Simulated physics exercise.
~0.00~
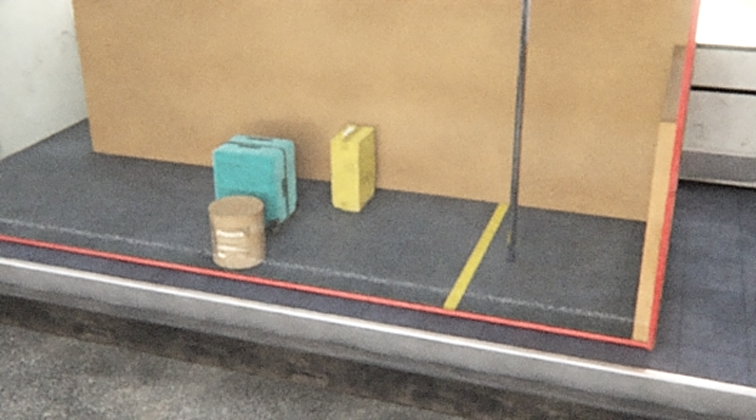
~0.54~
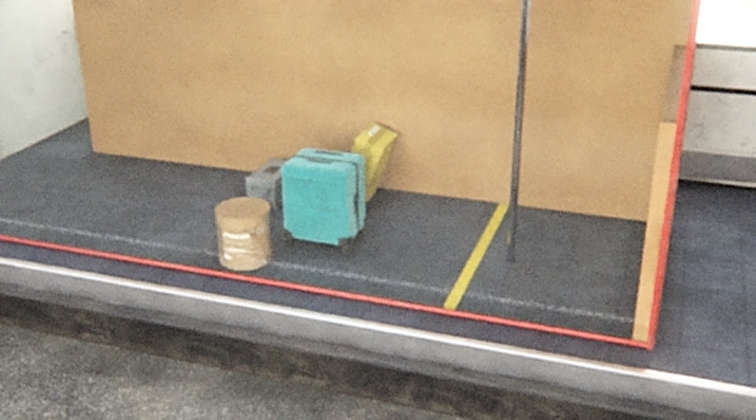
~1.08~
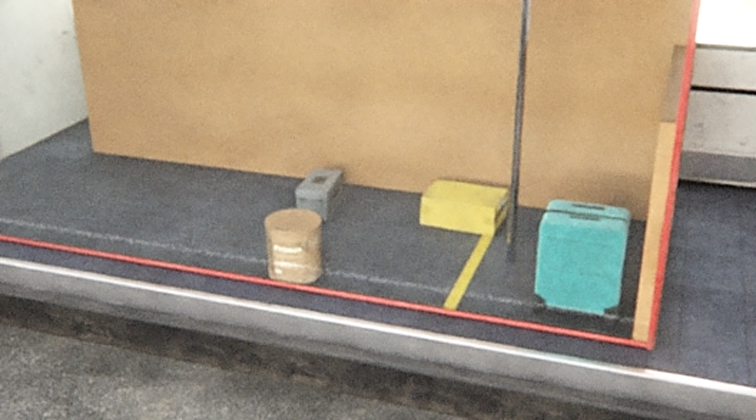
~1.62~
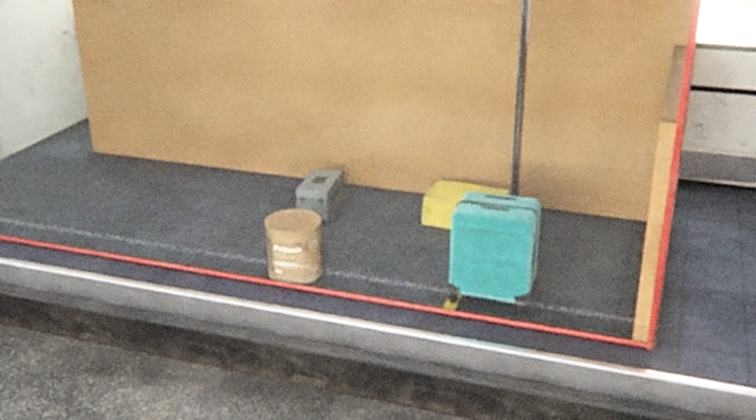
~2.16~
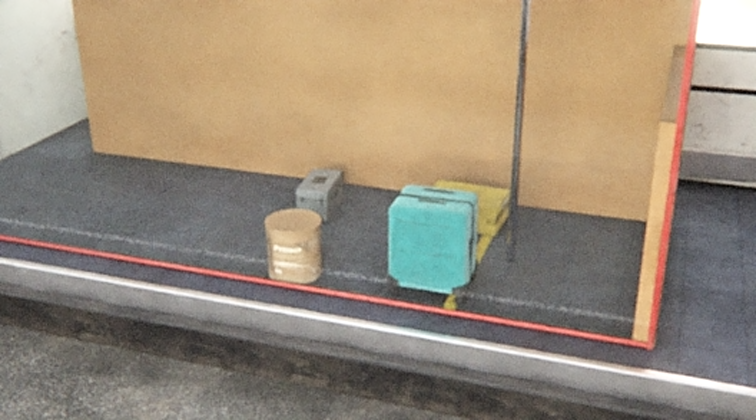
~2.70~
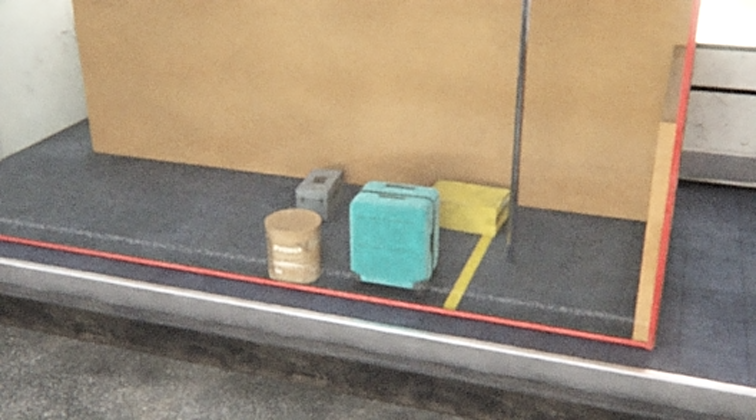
The teal case rolls right past the toppling yellow pack, then drifts back left beside it.
